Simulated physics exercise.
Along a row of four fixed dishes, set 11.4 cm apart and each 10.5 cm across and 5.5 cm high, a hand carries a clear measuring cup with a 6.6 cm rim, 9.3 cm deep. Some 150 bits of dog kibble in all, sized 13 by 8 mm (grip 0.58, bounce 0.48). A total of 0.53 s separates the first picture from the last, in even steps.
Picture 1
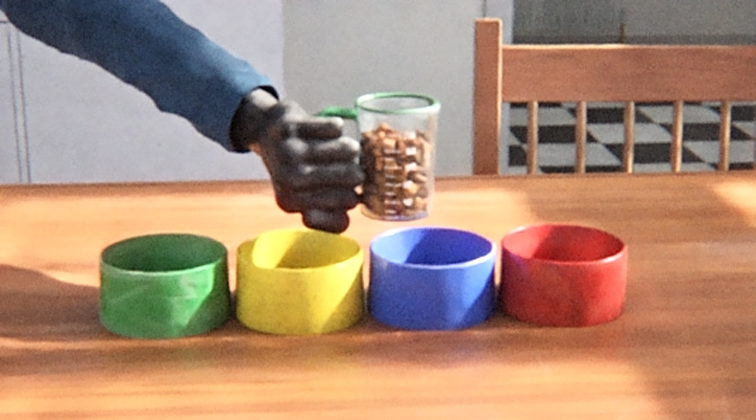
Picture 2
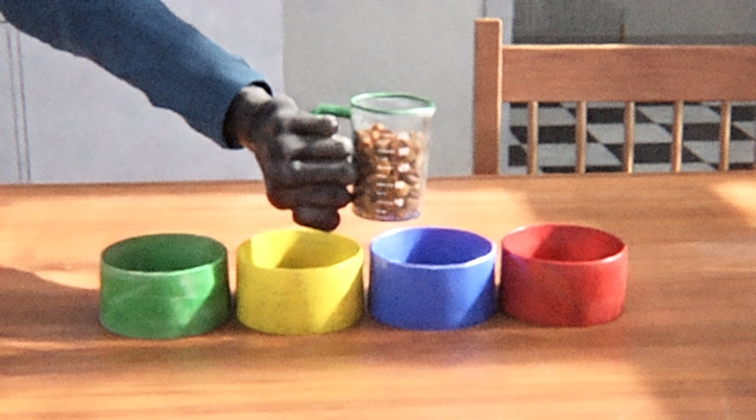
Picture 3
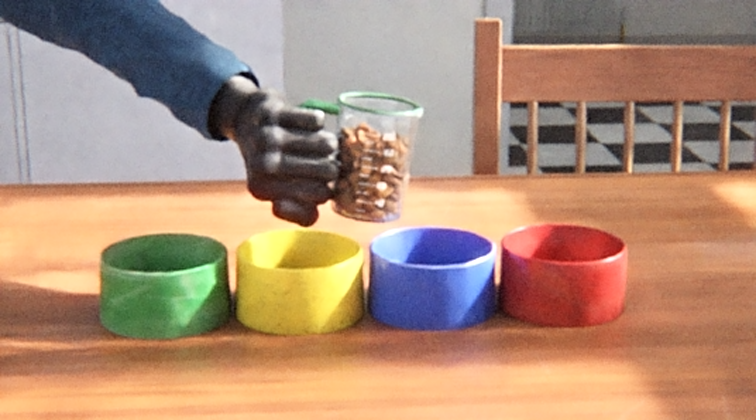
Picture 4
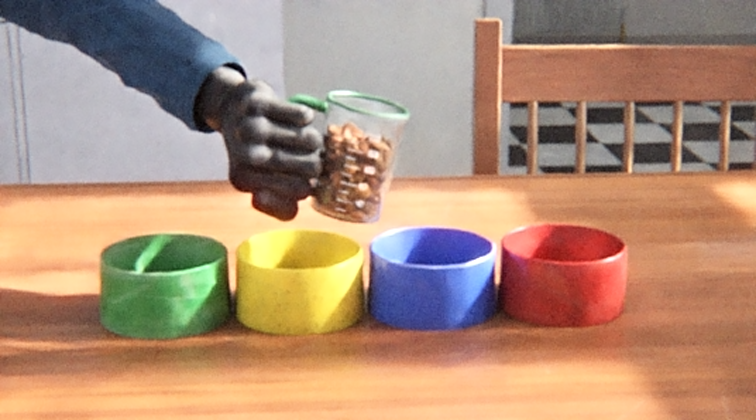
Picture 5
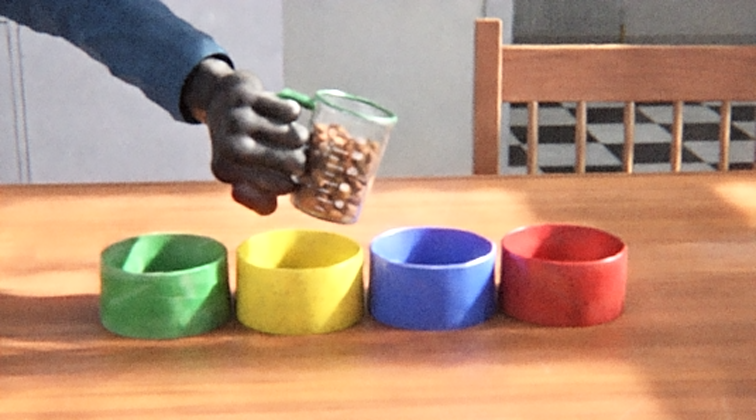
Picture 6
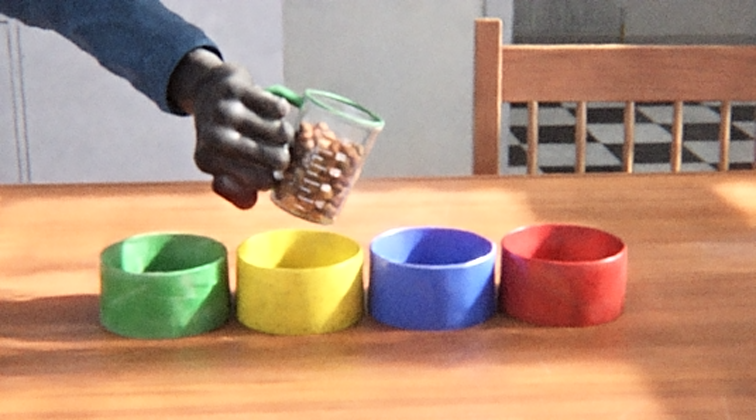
The clip shows a dark-gloved hand holding a clear, green-rimmed cup of small brown pieces above a row of green, yellow, blue and red dishes on a wooden table, moving it slightly left while gradually tilting it rightward.
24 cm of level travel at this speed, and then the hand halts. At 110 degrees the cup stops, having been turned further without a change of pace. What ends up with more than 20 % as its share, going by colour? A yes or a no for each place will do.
Red - no; blue - no; green - yes; yellow - no; counter - no.
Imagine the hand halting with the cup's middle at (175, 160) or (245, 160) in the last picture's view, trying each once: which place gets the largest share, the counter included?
First try: Yellow; second try: Yellow.
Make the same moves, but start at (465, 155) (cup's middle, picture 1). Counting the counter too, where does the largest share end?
I'd say yellow collects the most.
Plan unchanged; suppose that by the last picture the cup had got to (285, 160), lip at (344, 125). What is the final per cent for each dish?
Red 0, blue 0, green 100, yellow 0.
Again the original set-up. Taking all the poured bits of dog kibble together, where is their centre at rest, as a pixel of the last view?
Somewhere around (177, 293) in the final frame.
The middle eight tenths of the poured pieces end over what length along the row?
The stretch is around 5 cm long.
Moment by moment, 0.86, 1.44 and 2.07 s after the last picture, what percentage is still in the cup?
Going in order, it reads 100, then 100, and finally 60 per cent.
Then, 0.86 s after the last picture, tilt 63 degrees; cup holds 100 %.
Then, 1.44 s after the last picture, tilt 90 degrees; cup holds 100 %.
Then, 2.07 s after the last picture, tilt 110 degrees; cup holds 60 %, green 40 %.
In the end, red 0 %, blue 0 %, green 95 %, yellow 0 %, counter 0 %, cup 5 %.
